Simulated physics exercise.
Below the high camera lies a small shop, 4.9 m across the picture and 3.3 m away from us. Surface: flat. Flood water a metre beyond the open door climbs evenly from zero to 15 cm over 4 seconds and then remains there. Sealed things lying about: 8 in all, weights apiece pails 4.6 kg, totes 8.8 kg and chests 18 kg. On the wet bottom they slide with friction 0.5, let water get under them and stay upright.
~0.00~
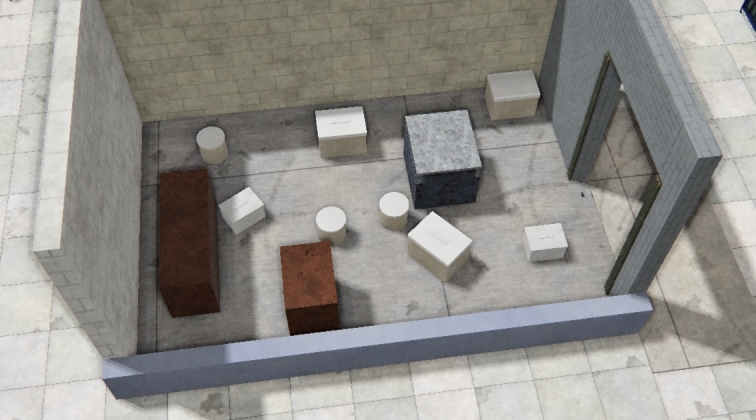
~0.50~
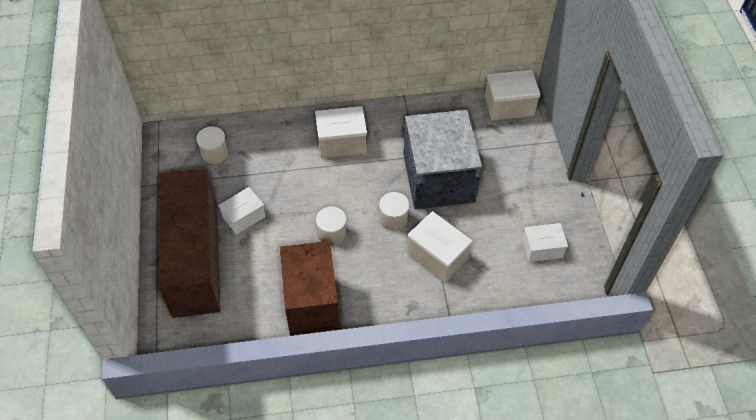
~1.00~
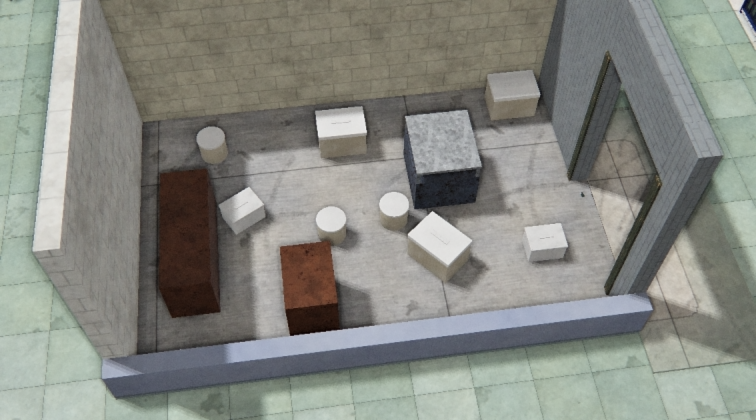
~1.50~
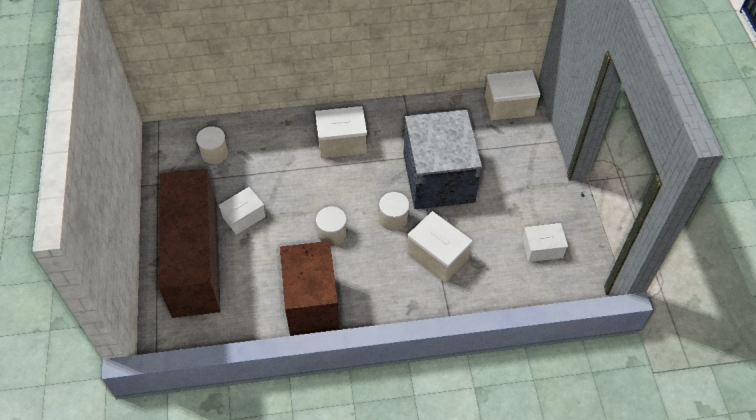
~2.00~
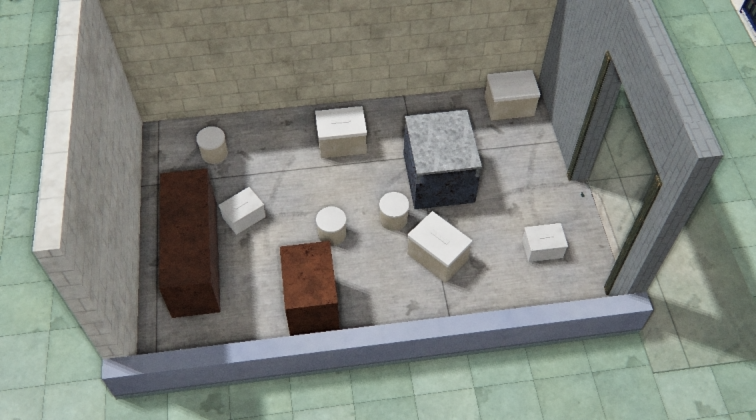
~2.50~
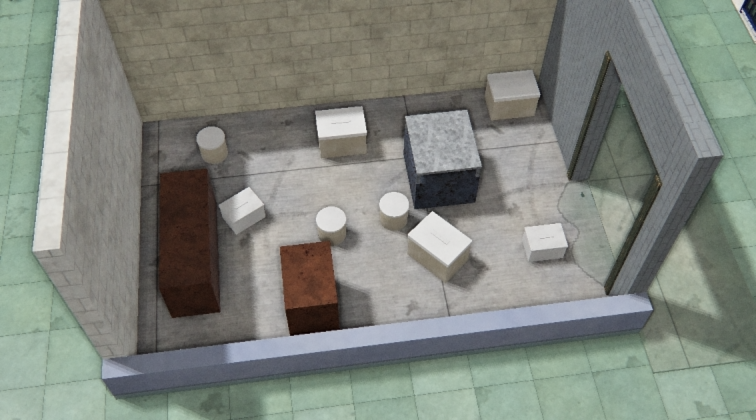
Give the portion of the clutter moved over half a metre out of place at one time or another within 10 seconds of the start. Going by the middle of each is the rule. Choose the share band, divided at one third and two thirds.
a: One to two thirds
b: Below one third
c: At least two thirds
One to two thirds (a).
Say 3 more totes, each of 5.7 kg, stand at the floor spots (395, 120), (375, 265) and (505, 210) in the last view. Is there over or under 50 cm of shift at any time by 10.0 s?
In order: Below the mark, above the mark, above the mark.
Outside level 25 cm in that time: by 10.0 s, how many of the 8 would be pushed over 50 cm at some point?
That would give 6.
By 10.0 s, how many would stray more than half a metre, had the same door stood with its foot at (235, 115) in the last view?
In that case the number is 3.
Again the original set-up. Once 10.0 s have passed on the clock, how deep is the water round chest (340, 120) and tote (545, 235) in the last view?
Depths: Near 4 cm, then near 10 cm.
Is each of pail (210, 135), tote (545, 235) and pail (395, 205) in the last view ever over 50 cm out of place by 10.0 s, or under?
Same order as the question: Smaller, greater, greater.
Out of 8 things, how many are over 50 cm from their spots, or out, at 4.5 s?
0.
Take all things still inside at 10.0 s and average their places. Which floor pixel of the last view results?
Close to (329, 199).
After 3.5 s 0 of 8 are over 50 cm from their spots; 0 afloat.
After 4.5 s 0 of 8 are over 50 cm from their spots; 0 afloat.
After 7.0 s 1 of 8 are over 50 cm from their spots; 0 afloat.
After 10.0 s 3 of 8 are over 50 cm from their spots, and 3 have been at some point; 2 afloat.
